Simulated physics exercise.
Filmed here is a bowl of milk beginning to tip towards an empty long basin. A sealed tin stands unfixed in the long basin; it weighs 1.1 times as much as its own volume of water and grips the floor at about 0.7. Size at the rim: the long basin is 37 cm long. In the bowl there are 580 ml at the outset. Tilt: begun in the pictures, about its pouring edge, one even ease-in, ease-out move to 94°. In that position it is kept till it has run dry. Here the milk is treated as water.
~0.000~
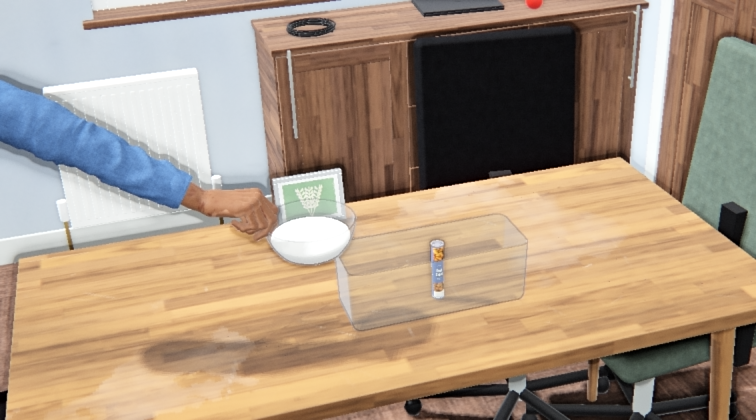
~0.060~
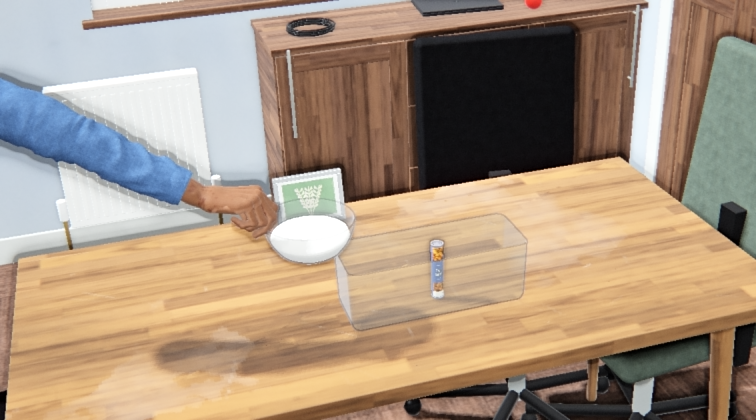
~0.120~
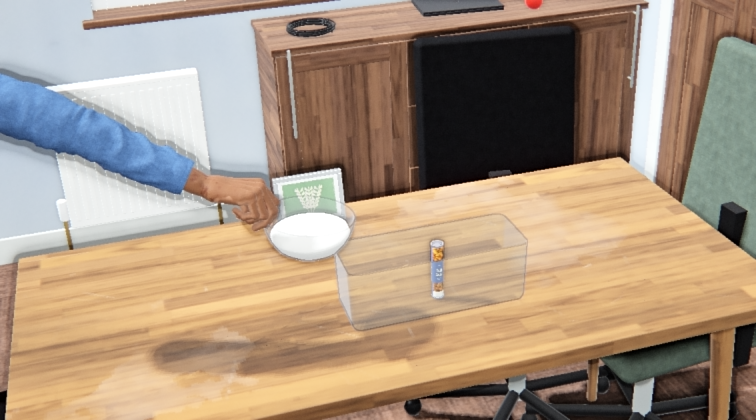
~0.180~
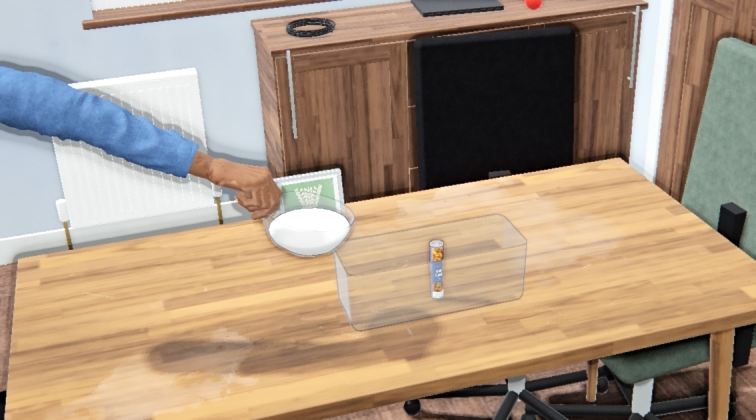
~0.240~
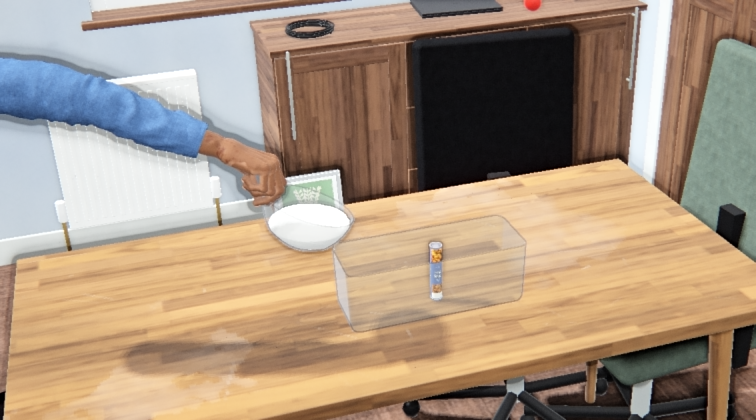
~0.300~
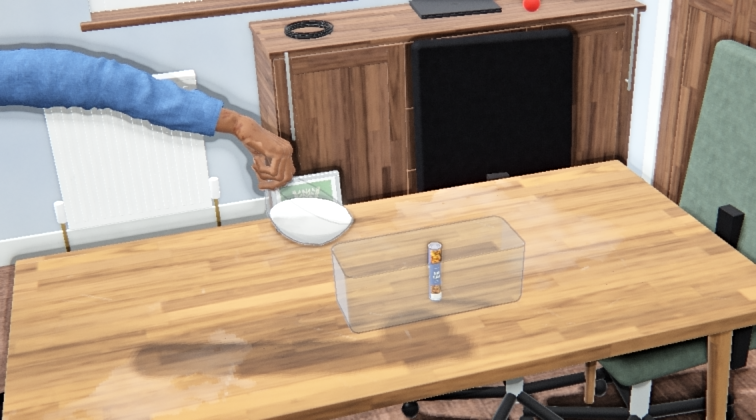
Hand tilting a glass bowl of milk toward a clear long basin with a small tin behind it on a wooden table.
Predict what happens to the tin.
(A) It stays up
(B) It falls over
The answer is A.
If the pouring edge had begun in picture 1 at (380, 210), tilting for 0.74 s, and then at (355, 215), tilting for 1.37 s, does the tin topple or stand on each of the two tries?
In the first try it comes down; in the second it remains standing.
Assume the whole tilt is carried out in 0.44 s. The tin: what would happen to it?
In that case the tin overturns.
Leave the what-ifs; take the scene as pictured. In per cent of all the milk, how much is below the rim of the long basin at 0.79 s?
Near 88 per cent of the total.
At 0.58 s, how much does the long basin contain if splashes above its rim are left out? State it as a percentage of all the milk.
About 12 per cent.
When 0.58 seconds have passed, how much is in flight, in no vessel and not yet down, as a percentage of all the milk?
About 54 per cent.
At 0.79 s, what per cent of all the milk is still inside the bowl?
Close to 1 percent of the whole amount.
Then, 0.58 s in, the tilt is 84° and 34 per cent is still to pour; the tin stands where it began.
Then, 0.79 s in, the tilt is 94° and 1 per cent is still to pour; the tin stands where it began.
Then, 1.00 s in, the tilt is 94° and 0 per cent is still to pour; the tin stands where it began.
Then, 1.24 s in, the tilt is 94° and 0 per cent is still to pour; the tin stands where it began.
Finally, the tin stands where it began.
